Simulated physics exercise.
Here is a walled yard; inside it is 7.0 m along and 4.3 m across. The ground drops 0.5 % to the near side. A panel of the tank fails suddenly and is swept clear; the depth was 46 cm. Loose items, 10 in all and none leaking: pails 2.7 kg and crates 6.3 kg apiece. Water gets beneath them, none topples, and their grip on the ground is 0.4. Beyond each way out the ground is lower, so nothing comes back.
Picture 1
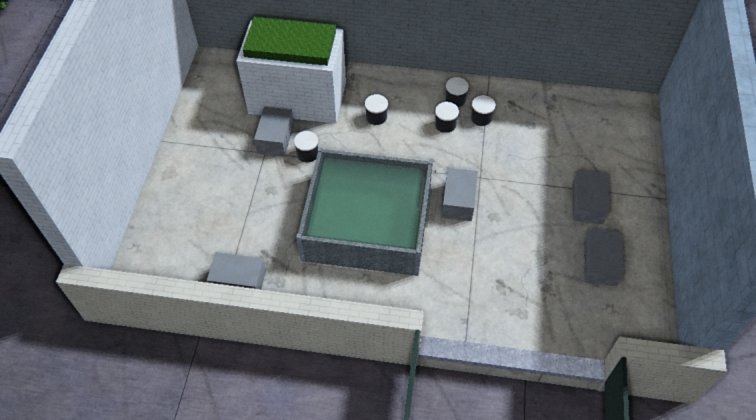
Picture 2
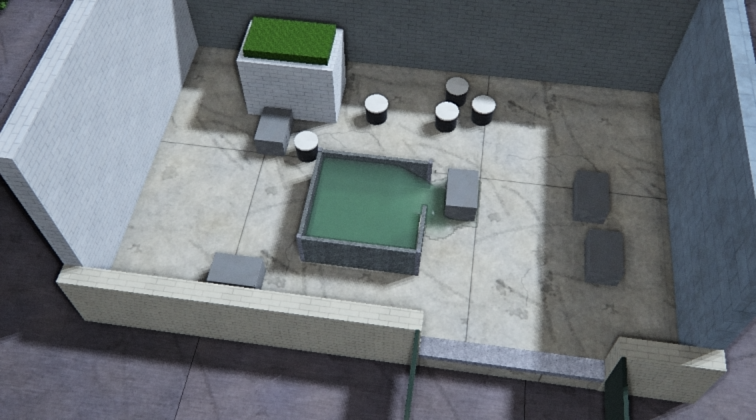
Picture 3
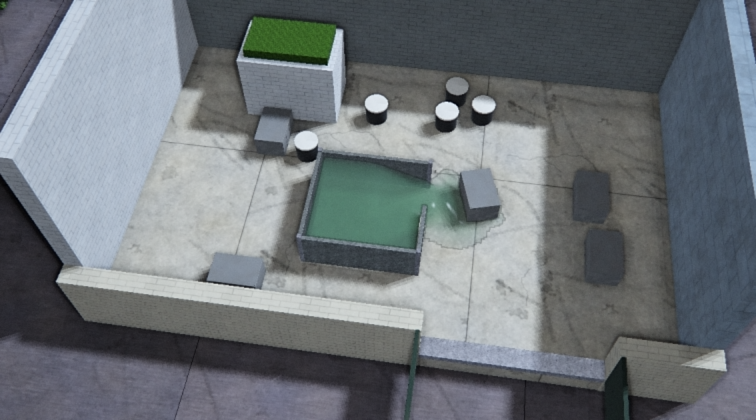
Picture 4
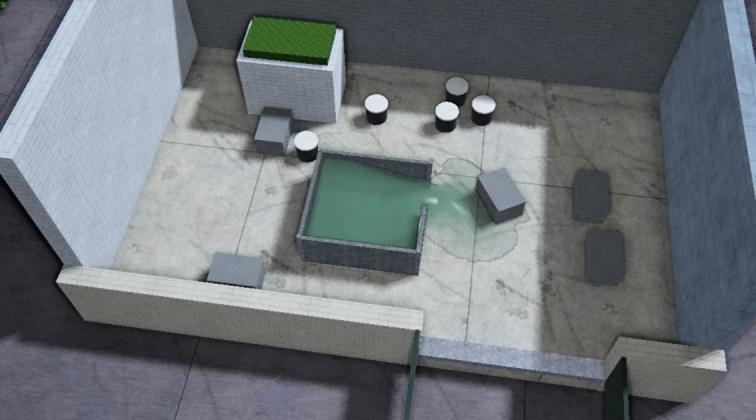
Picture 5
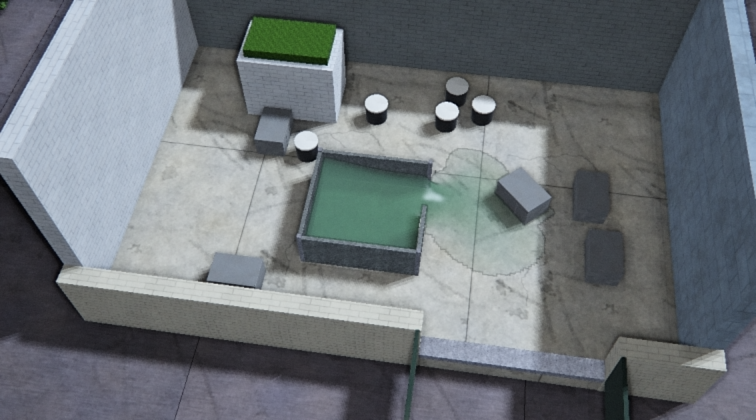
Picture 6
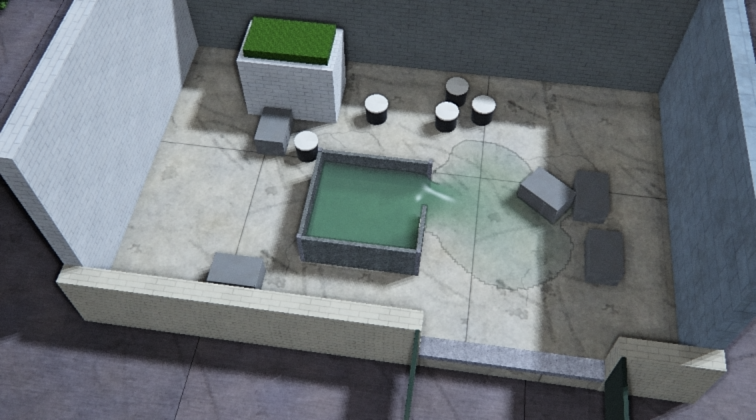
The video shows a walled yard with a tank of green water whose right side opens, letting water spread across the floor as a nearby gray crate slides and turns to the right, while the other loose objects stay still.
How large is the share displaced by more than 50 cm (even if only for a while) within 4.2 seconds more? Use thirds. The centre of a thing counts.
Share: Under a third.
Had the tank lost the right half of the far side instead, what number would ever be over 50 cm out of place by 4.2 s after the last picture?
Then 4.
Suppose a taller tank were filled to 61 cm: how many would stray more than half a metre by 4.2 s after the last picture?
In that case 3 of them.
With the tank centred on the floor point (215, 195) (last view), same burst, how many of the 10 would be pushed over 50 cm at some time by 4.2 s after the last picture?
In that case 7 of them.
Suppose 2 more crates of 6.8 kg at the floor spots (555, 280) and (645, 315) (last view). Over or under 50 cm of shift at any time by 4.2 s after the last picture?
In turn: Over, past it.
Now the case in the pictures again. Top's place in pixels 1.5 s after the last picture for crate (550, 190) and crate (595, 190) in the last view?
Near (627, 161) and (659, 181).
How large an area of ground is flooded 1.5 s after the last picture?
Some 14 m2.
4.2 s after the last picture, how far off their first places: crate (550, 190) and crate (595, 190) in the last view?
In turn: 200 cm, 120 cm.
Then, 0.4 s after the last picture 1 of 10 are over 50 cm from their spots; 0 afloat.
Then, 1.5 s after the last picture 3 of 10 are over 50 cm from their spots; 3 afloat.
Then, 2.8 s after the last picture 3 of 10 are over 50 cm from their spots; 3 afloat.
Then, 4.2 s after the last picture 3 of 10 are over 50 cm from their spots, and 3 have been at some point; 3 afloat.
